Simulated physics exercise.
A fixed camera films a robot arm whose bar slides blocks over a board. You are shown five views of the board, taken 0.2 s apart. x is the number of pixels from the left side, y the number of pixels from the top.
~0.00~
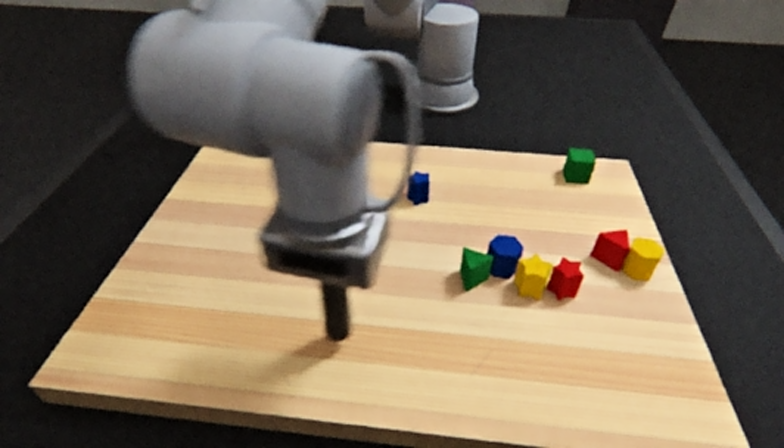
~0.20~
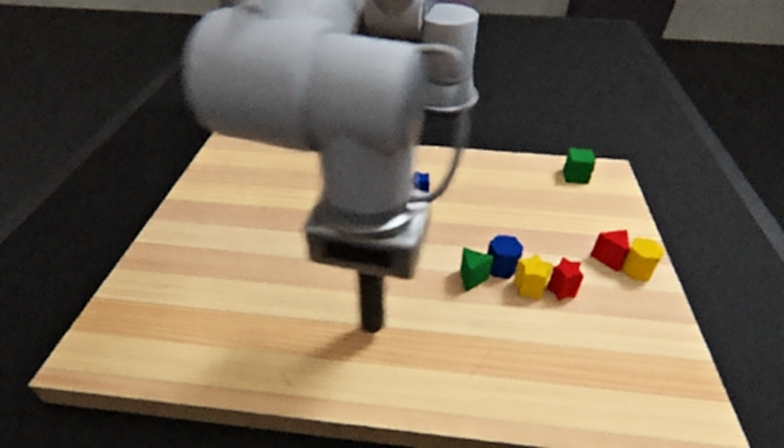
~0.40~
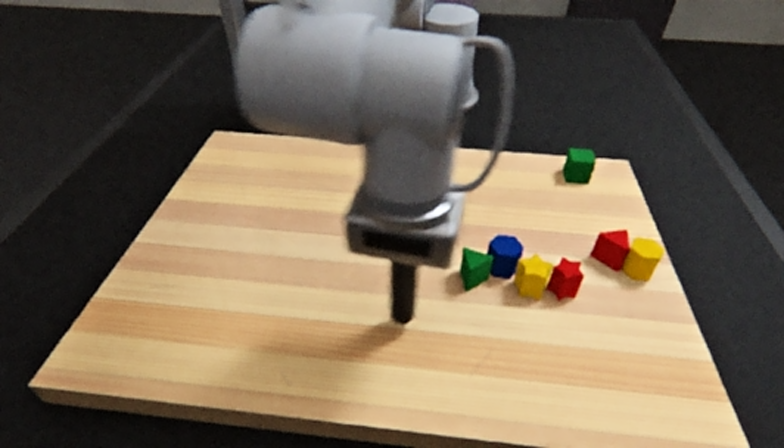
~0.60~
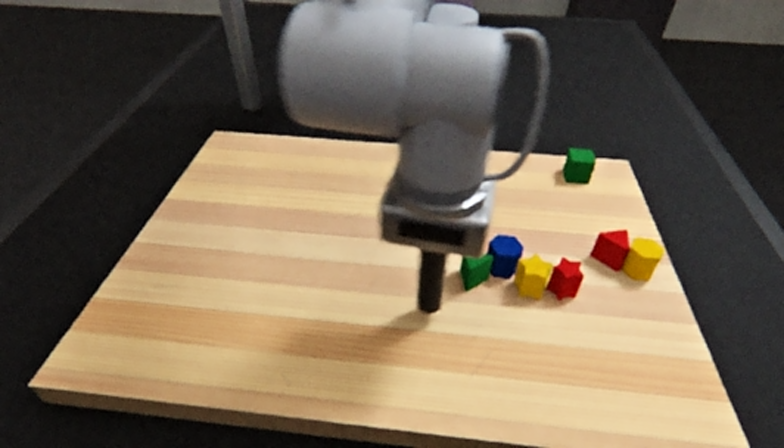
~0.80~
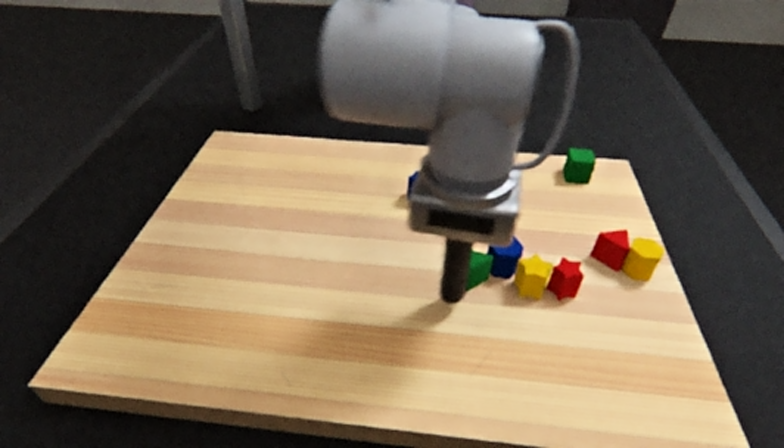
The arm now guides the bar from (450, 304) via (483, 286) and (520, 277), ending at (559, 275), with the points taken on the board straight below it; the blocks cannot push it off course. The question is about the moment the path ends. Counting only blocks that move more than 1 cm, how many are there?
It displaces three or more.
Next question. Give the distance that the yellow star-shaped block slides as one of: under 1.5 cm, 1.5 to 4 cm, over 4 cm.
Covers 1.5 to 4 cm.
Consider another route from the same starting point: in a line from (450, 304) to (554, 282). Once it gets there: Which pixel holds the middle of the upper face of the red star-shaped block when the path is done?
Located at (607, 269).
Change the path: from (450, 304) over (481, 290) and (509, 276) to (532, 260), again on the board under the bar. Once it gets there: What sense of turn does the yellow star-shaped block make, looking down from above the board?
Clockwise, looking down.
The first path, step by step. One third of the way, bar at (485, 277); green triangular piece at (484, 246), turned 60° anticlockwise; blue six-sided block at (509, 242), turned 15° clockwise.
Two thirds of the way, bar at (522, 267); green triangular piece at (485, 244), turned 95° anticlockwise; blue six-sided block at (518, 235), turned 15° anticlockwise; yellow star-shaped block at (549, 267), turned 45° clockwise; red star-shaped block at (577, 272), turned 40° anticlockwise.
At the end, bar at (563, 265); green triangular piece at (485, 244), turned 95° anticlockwise; blue six-sided block at (518, 235), turned 15° anticlockwise; yellow star-shaped block at (565, 271), turned 105° clockwise; red star-shaped block at (595, 283), turned 60° anticlockwise.
